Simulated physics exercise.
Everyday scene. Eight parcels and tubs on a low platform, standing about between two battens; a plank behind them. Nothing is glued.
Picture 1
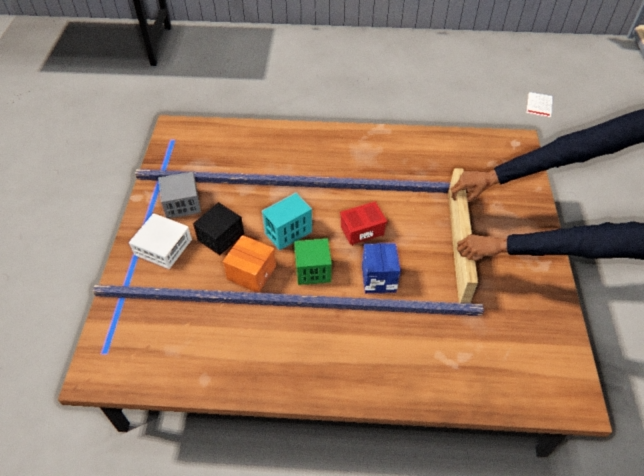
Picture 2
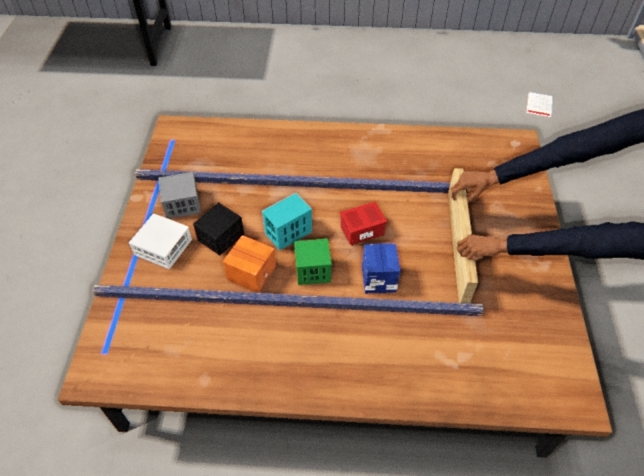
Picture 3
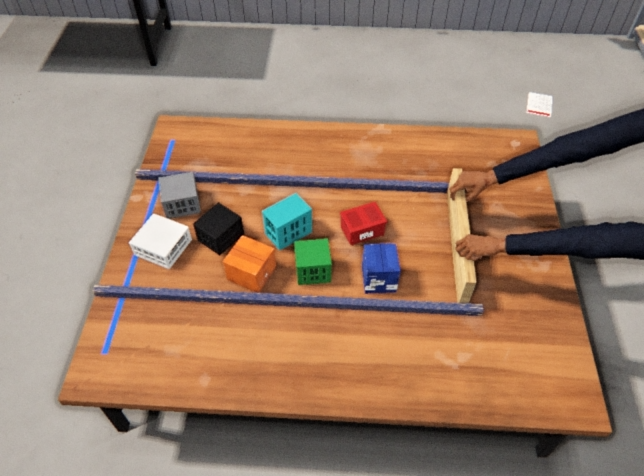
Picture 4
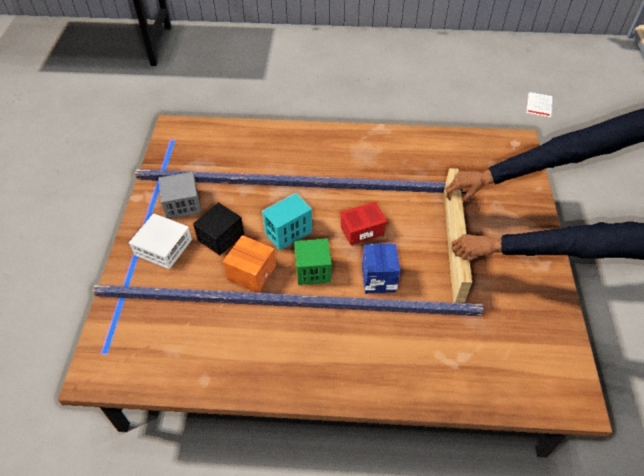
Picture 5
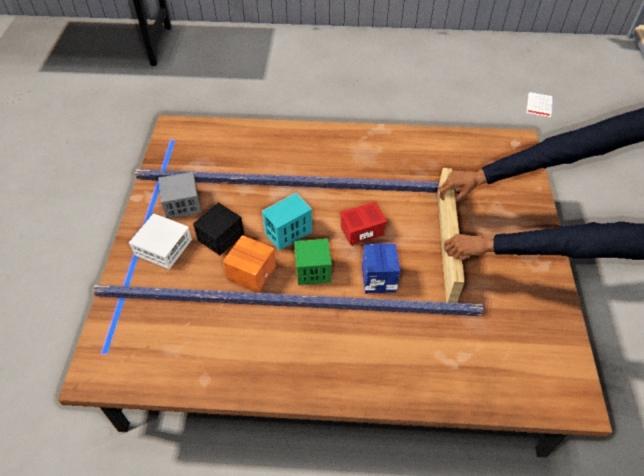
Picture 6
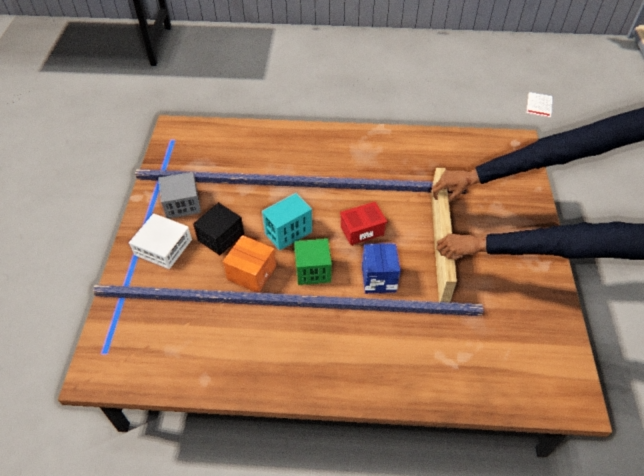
The video shows eight coloured, box-like containers standing between two dark rails on a wooden table, with a blue line at the left, as two hands at the right hold a plank still, then slide it slightly left.
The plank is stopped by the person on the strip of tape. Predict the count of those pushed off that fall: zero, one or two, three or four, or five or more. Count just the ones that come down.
The count is five or more.
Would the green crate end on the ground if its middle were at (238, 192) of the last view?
In that case it never drops.
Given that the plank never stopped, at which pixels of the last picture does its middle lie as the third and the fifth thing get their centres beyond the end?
At (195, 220) for the third, at (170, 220) for the fifth.
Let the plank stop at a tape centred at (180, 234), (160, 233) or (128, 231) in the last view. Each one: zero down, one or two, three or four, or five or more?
Result per tape, in order - three to four / at least five / five or over.
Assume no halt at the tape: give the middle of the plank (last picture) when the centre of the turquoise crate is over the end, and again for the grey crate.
Its middle is about (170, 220) and about (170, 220).
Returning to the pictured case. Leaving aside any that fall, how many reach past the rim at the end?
That comes to 2 of them.
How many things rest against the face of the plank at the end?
That number would be 2.
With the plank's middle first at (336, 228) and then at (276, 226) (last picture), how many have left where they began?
Respectively 5 and 7.
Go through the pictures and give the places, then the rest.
White crate (161, 241); grey crate (180, 195); black crate (219, 229); plank (461, 234); tape (143, 232), in the first frame.
Grey crate (180, 195); red tote (363, 224), in the second frame.
Black crate (219, 229); plank (460, 234), in the third frame.
White crate (161, 241); turquoise crate (288, 222), in the fourth frame.
Grey crate (180, 195); green crate (313, 262), in the fifth frame.
White crate (161, 241); grey crate (180, 195); black crate (219, 229); plank (443, 233); tape (143, 232), in the sixth frame.
Soon after, none off yet; white crate at rest near (161, 241); grey crate at rest near (180, 195); black crate at rest near (219, 229).
By the end, the number that fall off is five or more; fallen, green crate, turquoise crate, orange box, black crate, grey crate and white crate.
